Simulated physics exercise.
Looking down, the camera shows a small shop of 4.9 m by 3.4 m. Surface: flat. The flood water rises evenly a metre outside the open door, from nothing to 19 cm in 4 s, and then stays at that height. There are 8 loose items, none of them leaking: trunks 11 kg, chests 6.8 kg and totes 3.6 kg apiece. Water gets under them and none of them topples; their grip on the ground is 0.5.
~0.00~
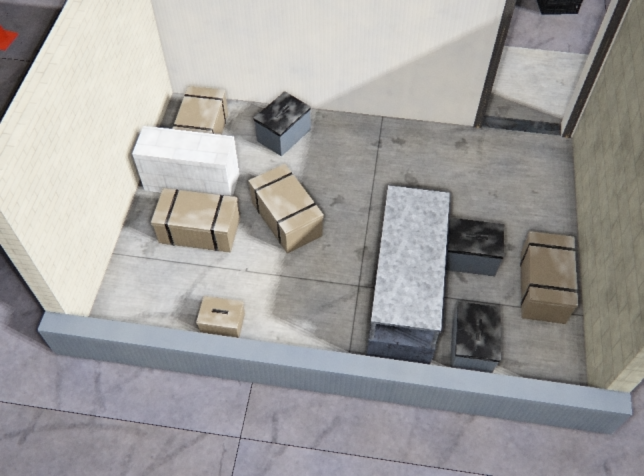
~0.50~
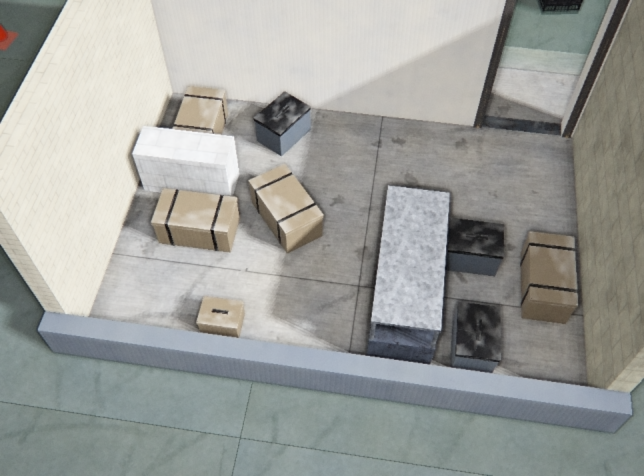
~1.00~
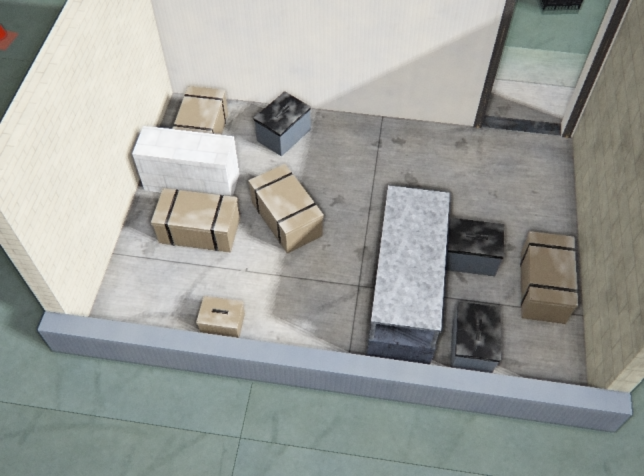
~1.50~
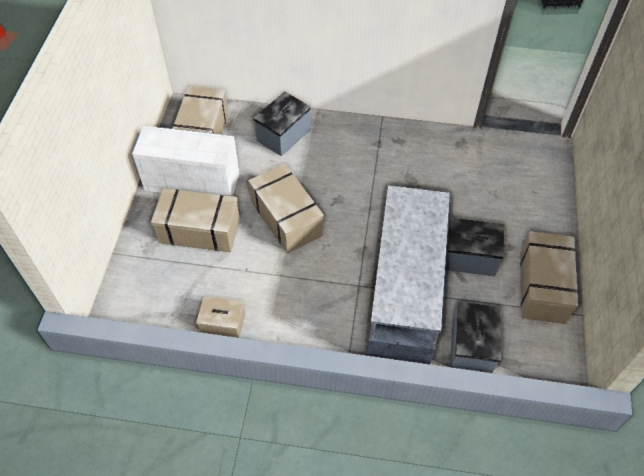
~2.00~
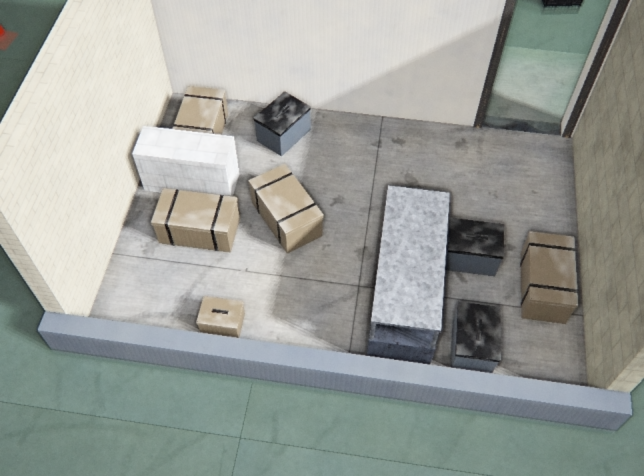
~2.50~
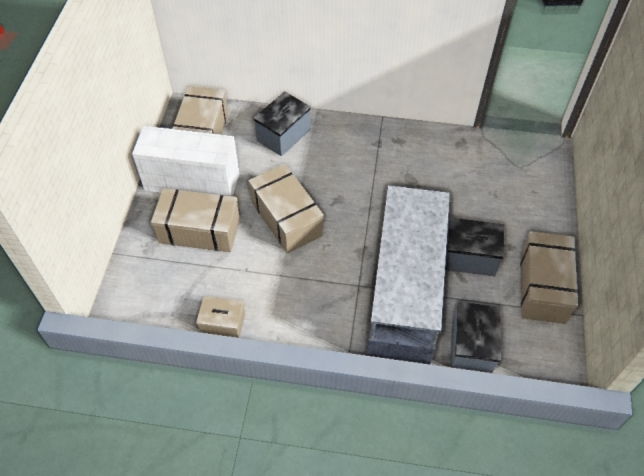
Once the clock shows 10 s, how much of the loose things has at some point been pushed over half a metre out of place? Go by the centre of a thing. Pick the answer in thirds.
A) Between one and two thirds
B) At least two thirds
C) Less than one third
The answer is C.
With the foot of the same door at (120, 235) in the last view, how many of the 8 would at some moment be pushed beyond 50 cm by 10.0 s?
Result: 3 of them.
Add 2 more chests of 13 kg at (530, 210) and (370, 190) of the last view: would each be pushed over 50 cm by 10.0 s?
Note: Item 1 above threshold; item 2 below threshold.
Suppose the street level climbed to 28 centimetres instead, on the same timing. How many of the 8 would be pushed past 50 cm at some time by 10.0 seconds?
So the tally would be 4.
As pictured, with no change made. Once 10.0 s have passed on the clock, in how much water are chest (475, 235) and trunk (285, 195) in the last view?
Depths: Near 12 cm, then near 3 cm.
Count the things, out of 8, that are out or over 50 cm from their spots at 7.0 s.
By that point, 2.
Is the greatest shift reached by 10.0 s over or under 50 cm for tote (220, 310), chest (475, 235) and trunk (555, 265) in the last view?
In that order: Below the mark, above the mark, above the mark.
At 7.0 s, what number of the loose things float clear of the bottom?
The number is 3.
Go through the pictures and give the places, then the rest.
In the first picture, a trunk at (285, 197), on the bottom; a trunk at (198, 112) rests on the ground; 0.0 m2 under water; 0 of 8 have shifted.
In the second picture, a trunk at (285, 197) rests on the ground; a trunk at (198, 112), on the bottom; 0.0 m2 under water; 0 of 8 have shifted.
In the third picture, a trunk at (285, 197), on the bottom; a trunk at (198, 112) rests on the ground; water covers 0.0 m2; 0 of 8 have shifted.
In the fourth picture, a trunk at (285, 197) rests on the ground; a trunk at (198, 112) rests on the ground; 0.0 m2 under water; 0 of 8 have shifted.
In the fifth picture, a trunk at (285, 197) rests on the ground; a trunk at (198, 112), on the bottom; 0.0 m2 under water; 0 of 8 have shifted.
In the sixth picture, a trunk at (285, 197) rests on the ground; a trunk at (198, 112) rests on the ground; water covers 0.3 m2; 0 of 8 have shifted.
After 3.5 s 0 of 8 are over 50 cm from their spots; 0 afloat.
After 4.5 s 0 of 8 are over 50 cm from their spots; 0 afloat.
After 7.0 s 2 of 8 are over 50 cm from their spots; 3 afloat.
After 10.0 s 1 of 8 are over 50 cm from their spots, and 2 have been at some point; 3 afloat.
